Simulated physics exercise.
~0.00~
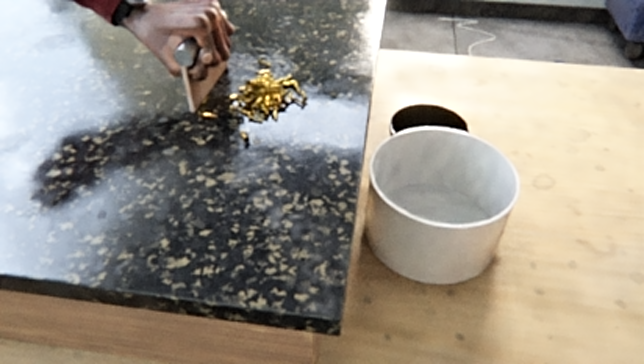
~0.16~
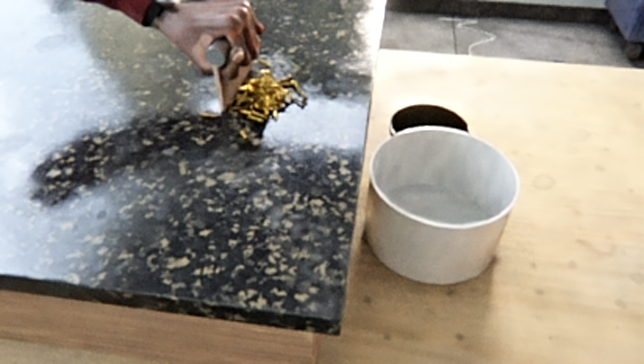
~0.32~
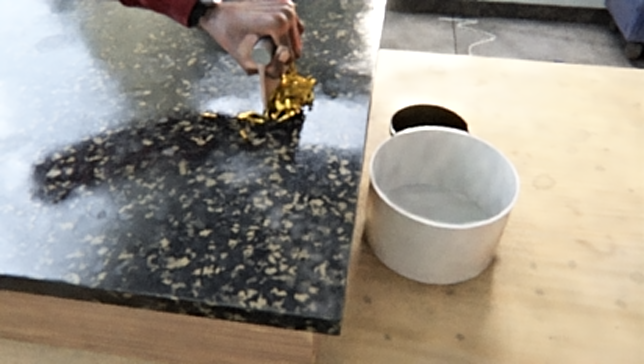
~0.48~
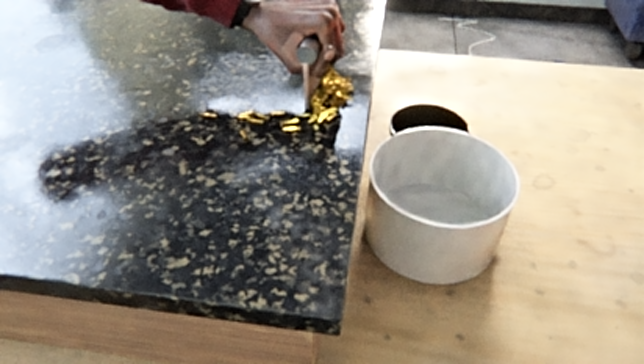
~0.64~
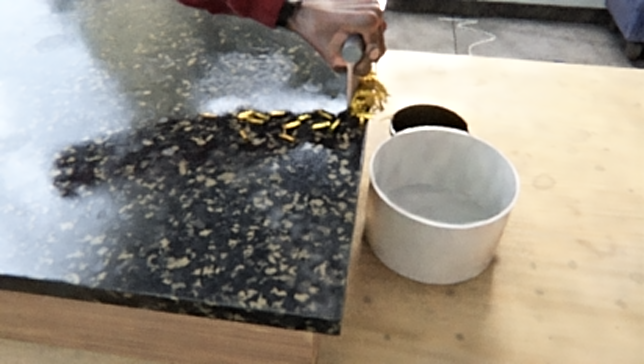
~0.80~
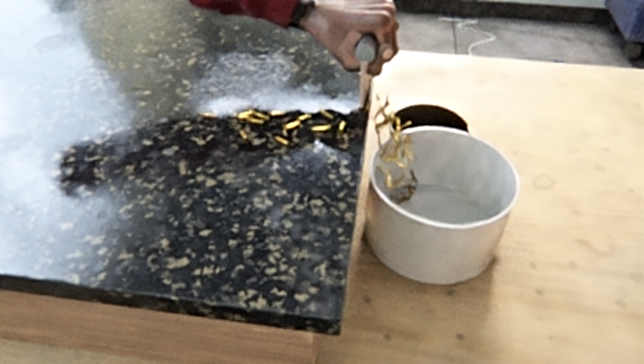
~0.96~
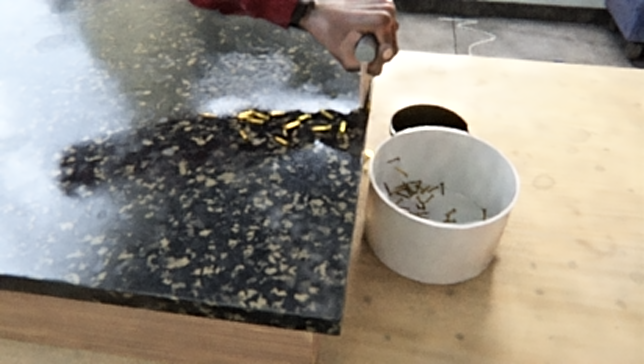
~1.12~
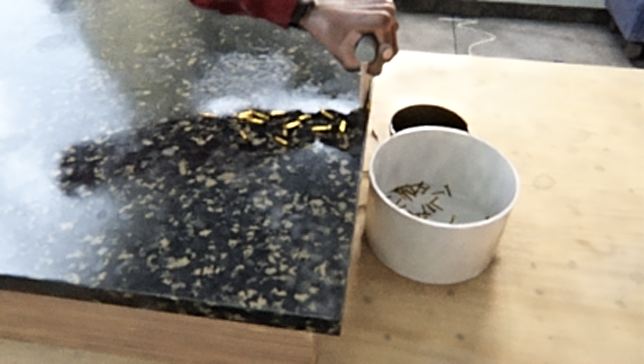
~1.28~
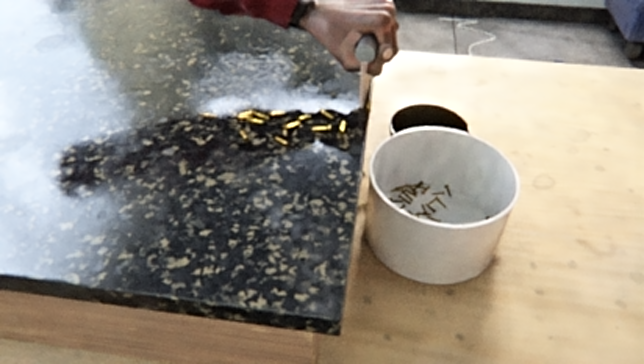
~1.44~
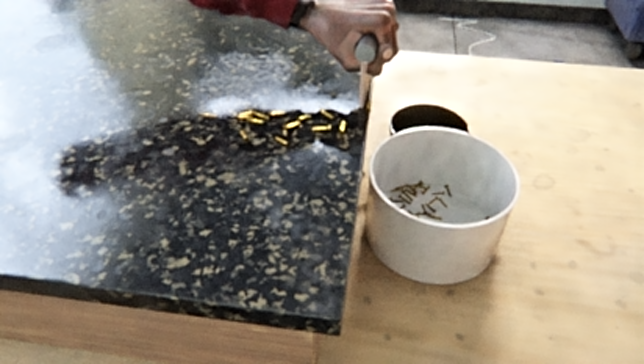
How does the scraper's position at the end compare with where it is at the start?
At the start the scraper is on the tabletop, just left of the pile and some way in from the right edge. By the end it is farther right, held still at that edge beside the pot and bowl.
